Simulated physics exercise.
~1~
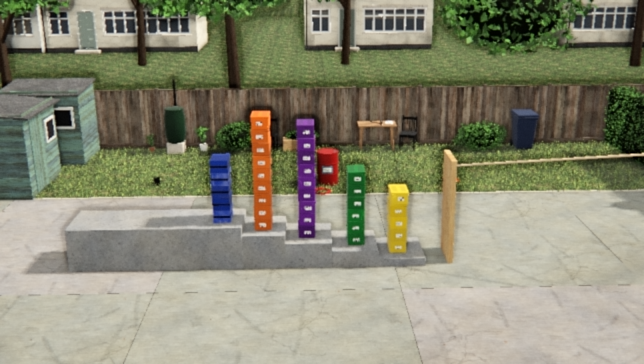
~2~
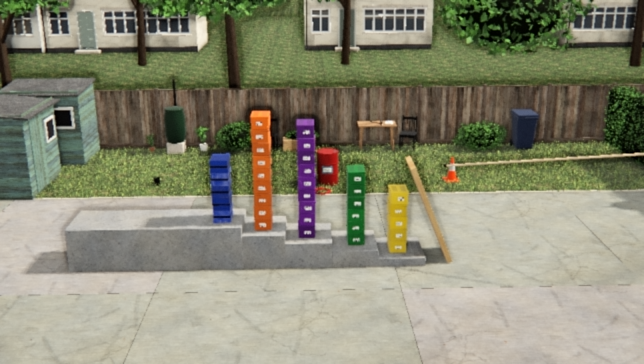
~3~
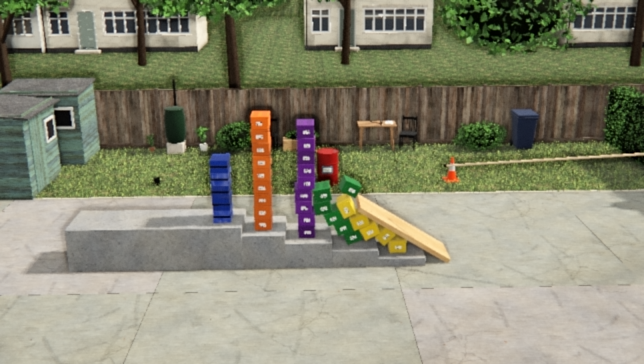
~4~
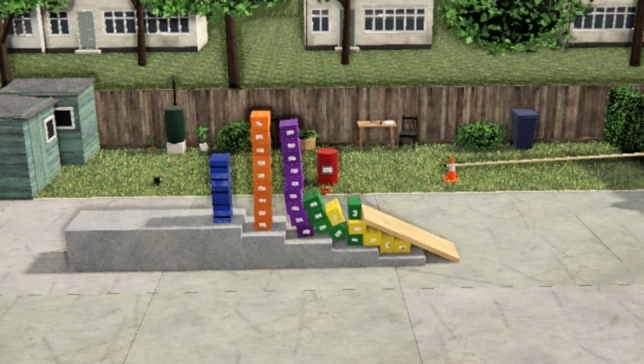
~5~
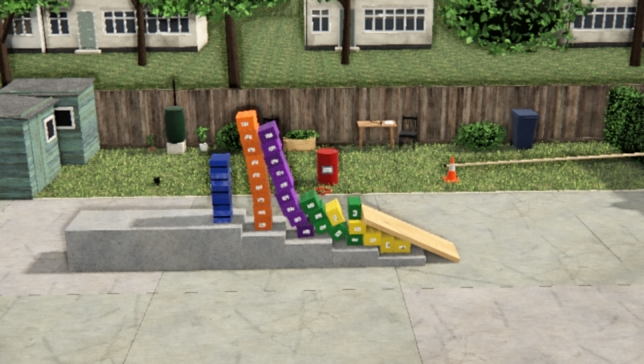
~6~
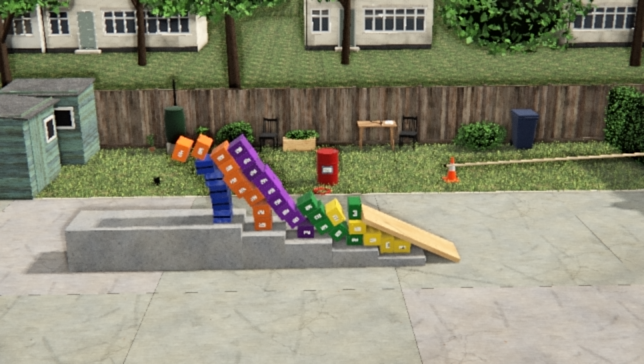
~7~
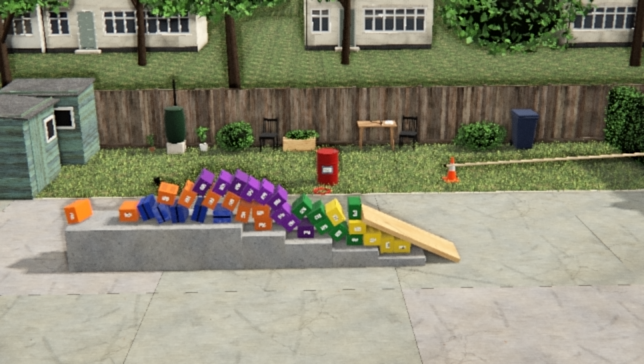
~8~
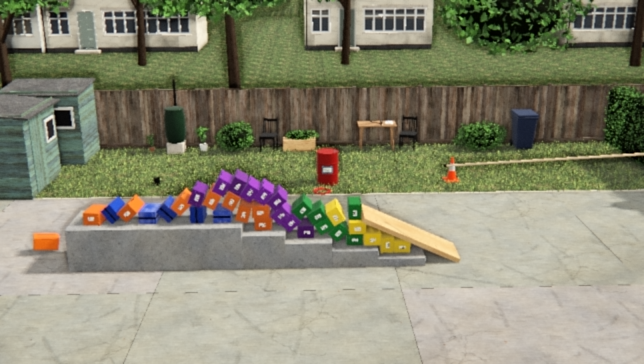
At the start, blue, orange, purple, green and yellow totes stand in separate tall piles on grey steps in a paved yard, with an upright wooden board at the right. The board tips left into the yellow pile, which collapses against the green one and knocks it over. The board settles in a slant at the foot of the steps as the purple pile leans into the orange. Both sweep left onto the short blue pile, spilling totes along the top step. Finally, one orange tote drops past the left edge, while most of the others lie in a jumbled heap.
